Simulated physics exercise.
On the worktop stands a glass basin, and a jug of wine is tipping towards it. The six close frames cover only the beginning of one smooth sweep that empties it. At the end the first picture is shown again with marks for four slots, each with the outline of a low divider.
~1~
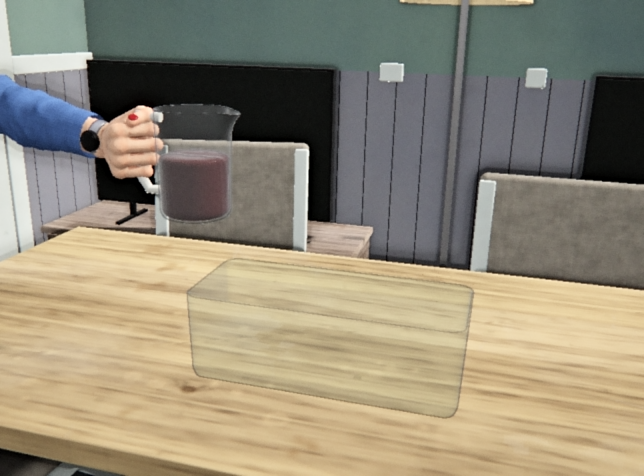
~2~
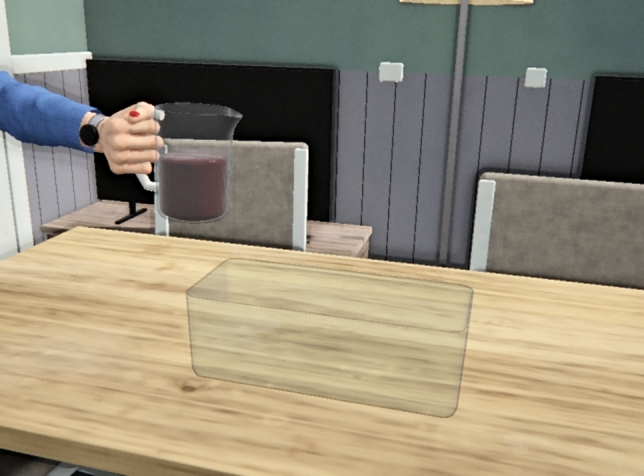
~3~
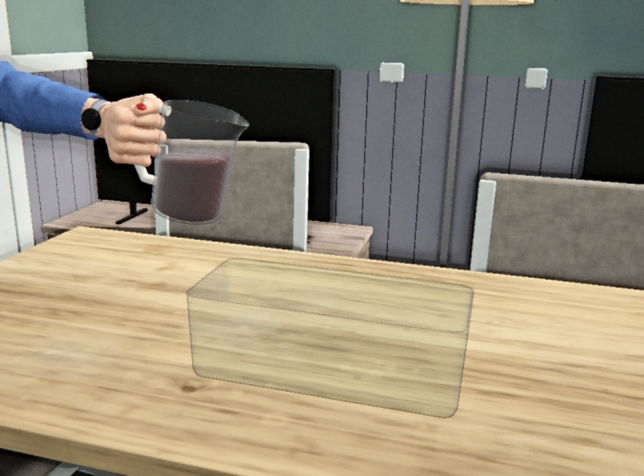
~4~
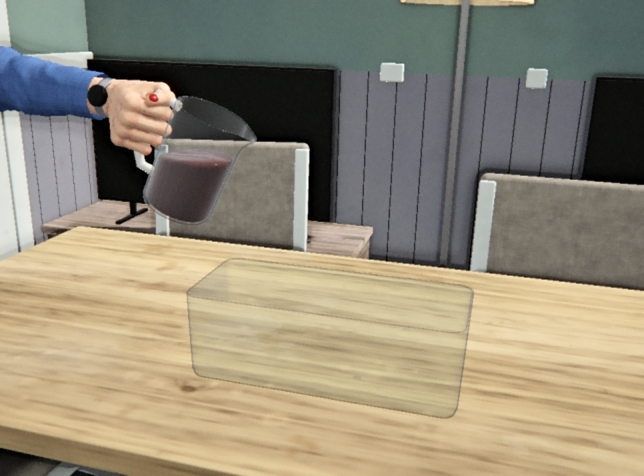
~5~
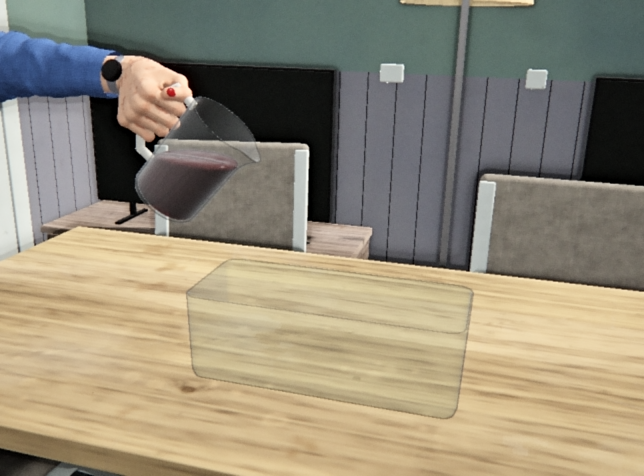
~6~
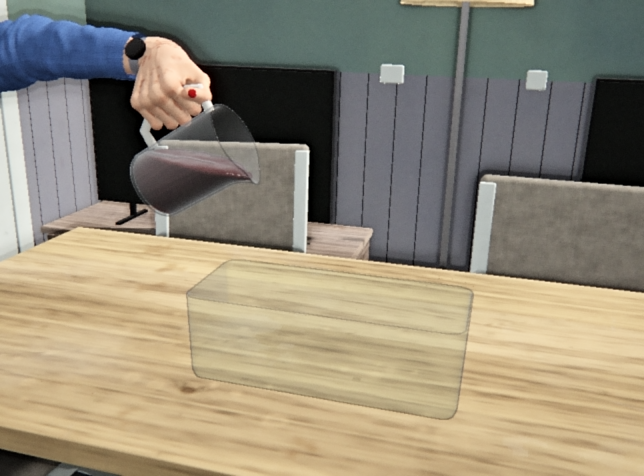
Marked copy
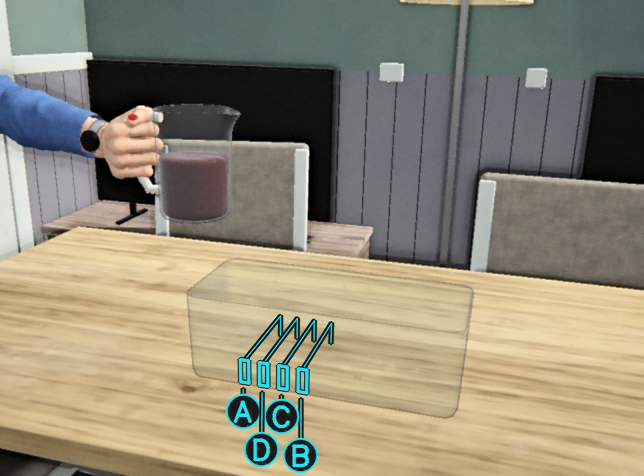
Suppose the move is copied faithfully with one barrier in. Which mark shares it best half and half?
C beats the others.
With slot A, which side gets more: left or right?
More ends on the right.
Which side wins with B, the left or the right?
The left side.
On the marked copy, A at (243, 389); B at (300, 399); C at (281, 395); D at (262, 392).
Choosing A, about 7 % ends left of the wall and 92 % right of it.
Choosing B, about 84 % ends left of the wall and 7 % right of it; 10 % is lost outside.
Choosing C, about 52 % ends left of the wall and 47 % right of it.
Choosing D, about 7 % ends left of the wall and 92 % right of it.
